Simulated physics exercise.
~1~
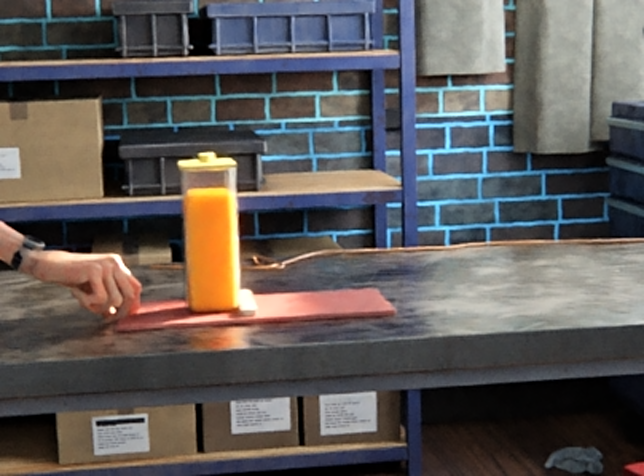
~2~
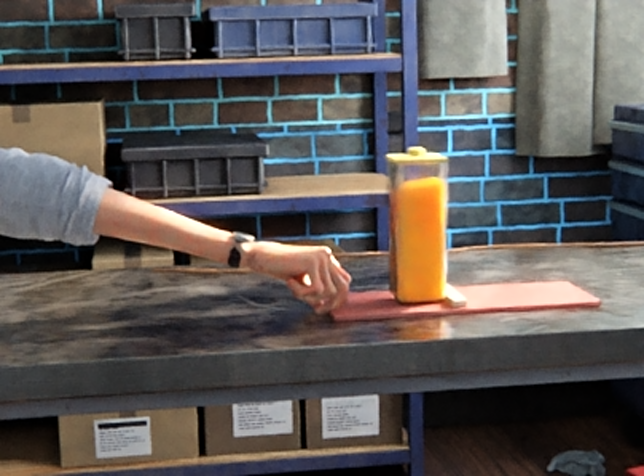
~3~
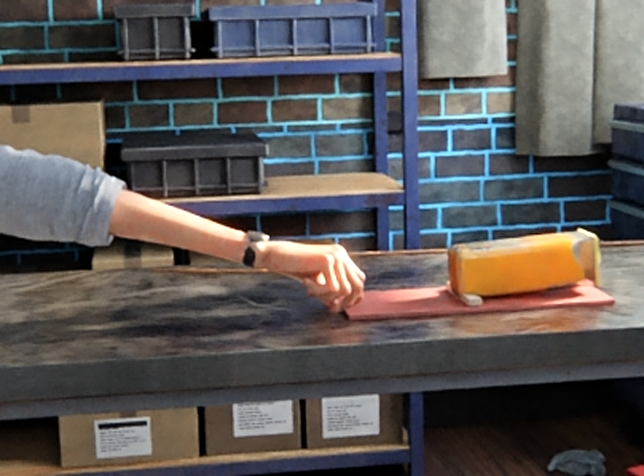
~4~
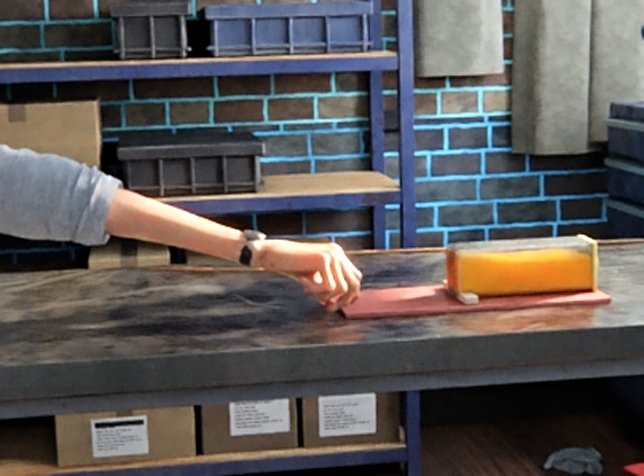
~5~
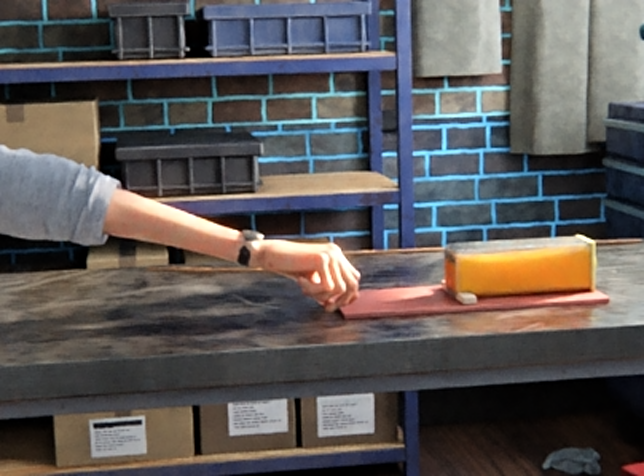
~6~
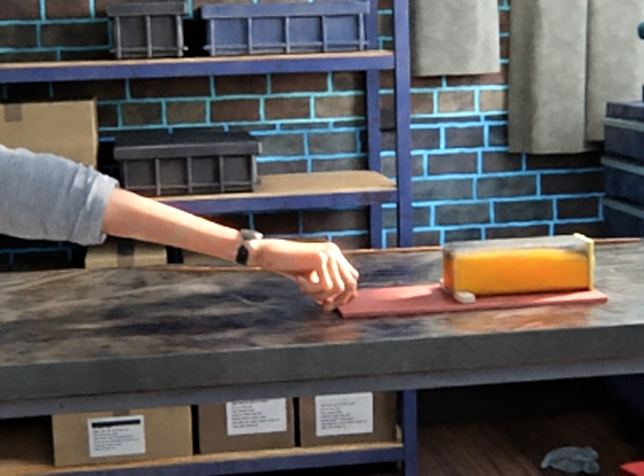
A square bottle of orange juice with a yellow cap stands on a reddish board as a hand slides the board right along a dark workbench; when the board stops, the bottle topples to the right and ends lying on its side, the hand still at the board's left end.
